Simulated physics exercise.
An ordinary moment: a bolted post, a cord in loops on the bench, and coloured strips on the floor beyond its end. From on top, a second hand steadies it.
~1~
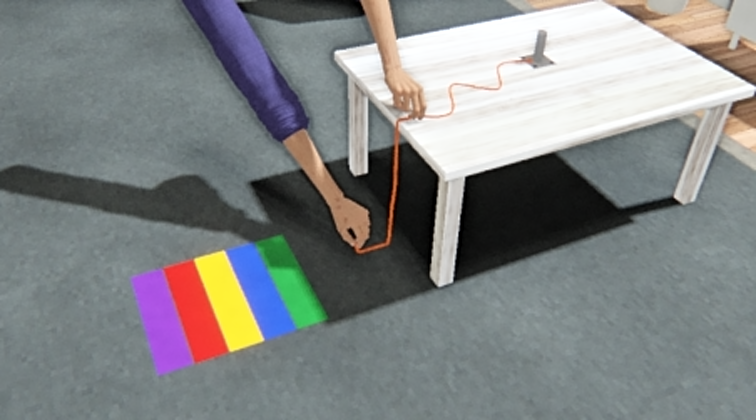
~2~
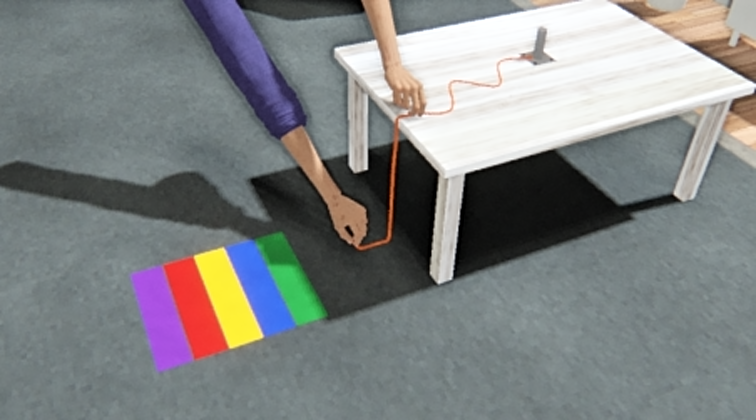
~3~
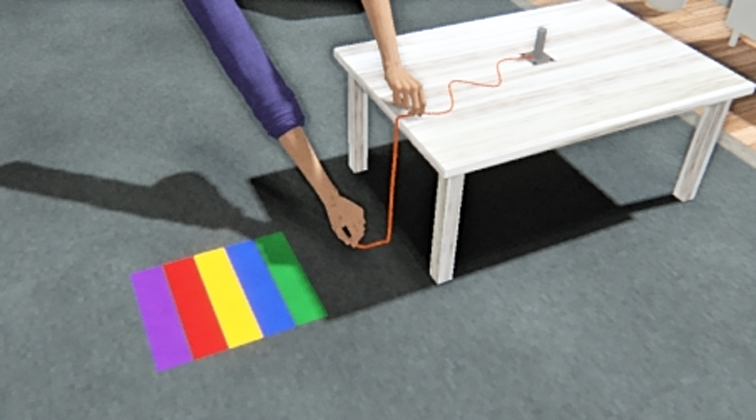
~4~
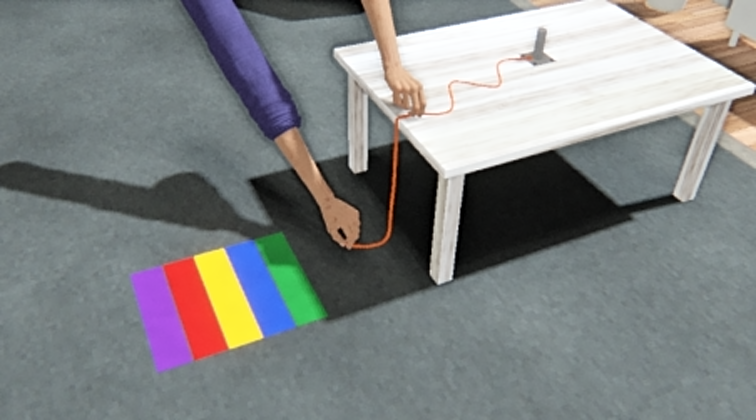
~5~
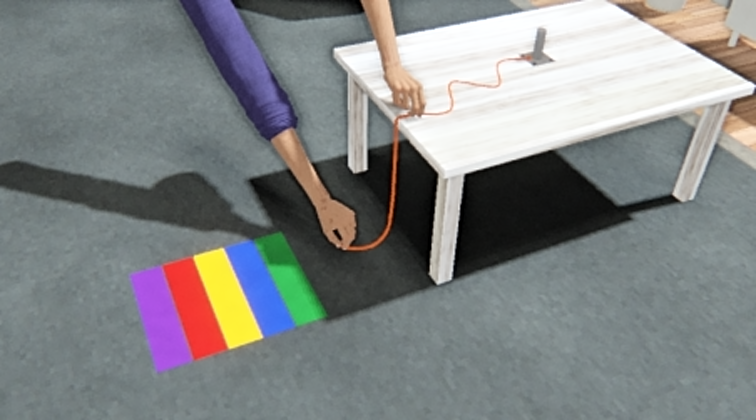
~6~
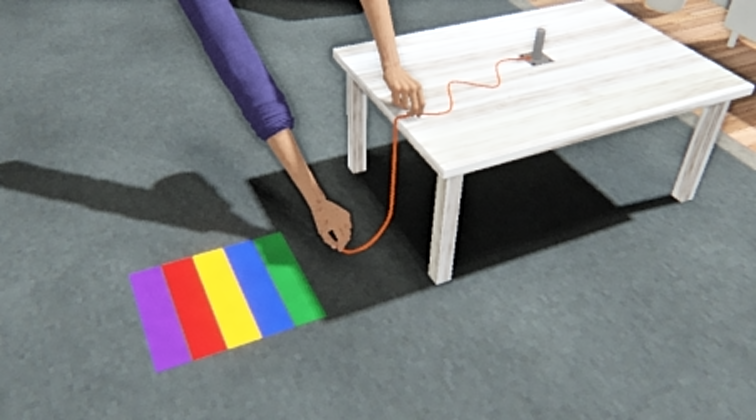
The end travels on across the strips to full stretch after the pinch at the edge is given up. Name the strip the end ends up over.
Red.
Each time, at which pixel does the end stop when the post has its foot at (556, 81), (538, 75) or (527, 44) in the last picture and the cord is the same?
The first try gives about (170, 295), the second about (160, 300) and the third about (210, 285).
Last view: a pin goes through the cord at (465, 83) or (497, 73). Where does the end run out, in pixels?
The two answers, in sequence: (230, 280) and (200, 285).
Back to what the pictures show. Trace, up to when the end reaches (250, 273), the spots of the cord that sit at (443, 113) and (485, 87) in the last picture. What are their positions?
First at (387, 128), next at (459, 87).
Soon after, end near (250, 273); over blue.
Then, end near (211, 284); over yellow.
At full stretch, end near (188, 291); over red. It gets as far as the red strip.
